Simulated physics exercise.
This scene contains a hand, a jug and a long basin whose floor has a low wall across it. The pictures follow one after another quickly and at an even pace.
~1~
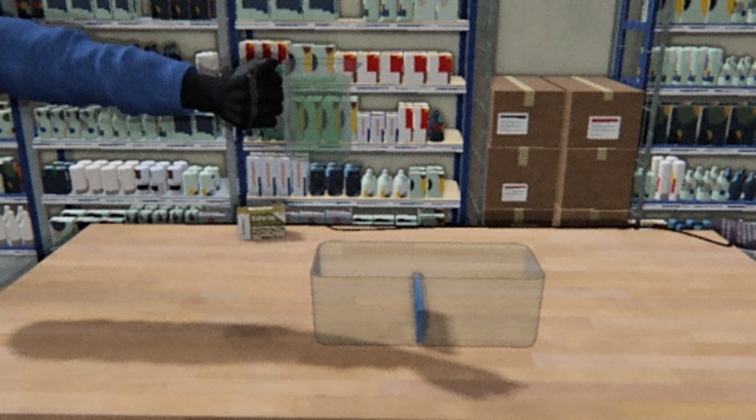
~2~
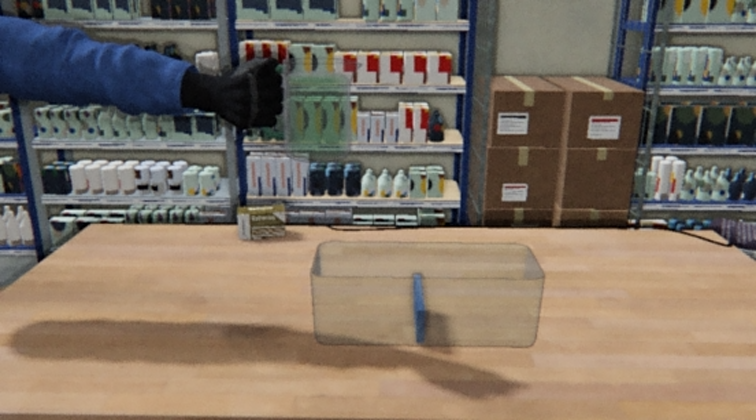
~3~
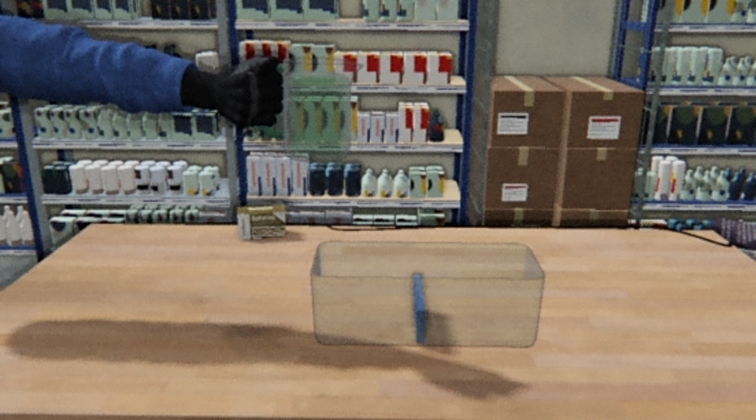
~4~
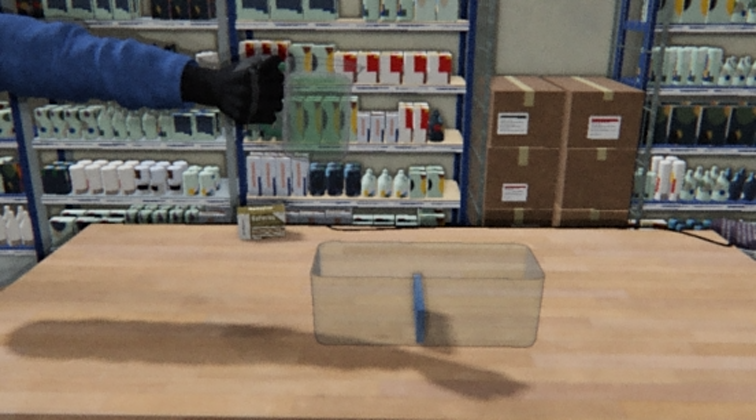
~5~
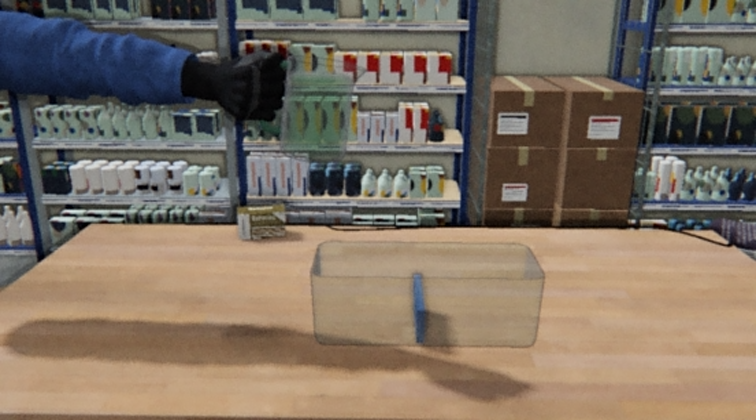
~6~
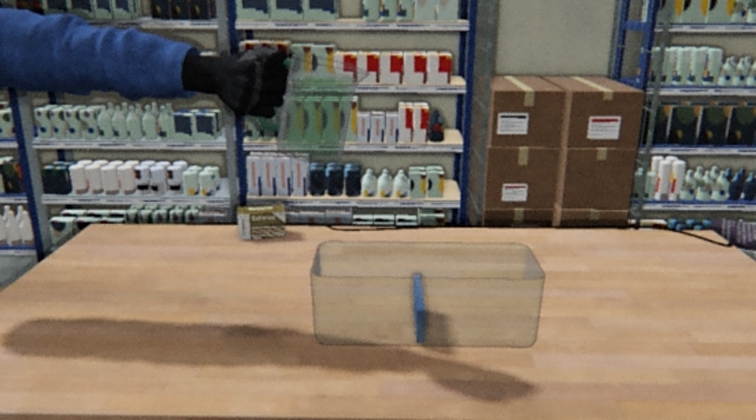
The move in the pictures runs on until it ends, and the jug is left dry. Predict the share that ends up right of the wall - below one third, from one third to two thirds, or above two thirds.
The share is above two thirds.
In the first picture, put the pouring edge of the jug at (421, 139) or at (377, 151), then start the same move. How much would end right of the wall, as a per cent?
It works out to around 95 % and then around 45 %.
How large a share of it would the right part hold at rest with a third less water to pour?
I'd say roughly 50 percent.
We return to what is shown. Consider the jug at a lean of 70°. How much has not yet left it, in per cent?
About 85 %.
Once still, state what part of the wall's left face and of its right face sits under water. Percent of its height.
Close to 10 for the left and 40 for the right.
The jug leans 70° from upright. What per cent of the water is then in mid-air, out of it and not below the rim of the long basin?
I'd put it at roughly 15 percent of it.
A moment on, the jug is tipped part way and 86 per cent is still to pour, 0 is left of the wall and 0 right of it.
Next, the jug is tipped right over and 38 per cent is still to pour, 1 is left of the wall and 29 right of it.
Then the jug is tipped right over and 6 per cent is still to pour, 11 is left of the wall and 71 right of it.
Later the jug is tipped right over and 0 per cent is still to pour, 21 is left of the wall and 75 right of it.
Finally, 22 per cent lies left of the wall, 75 right of it and 3 outside.
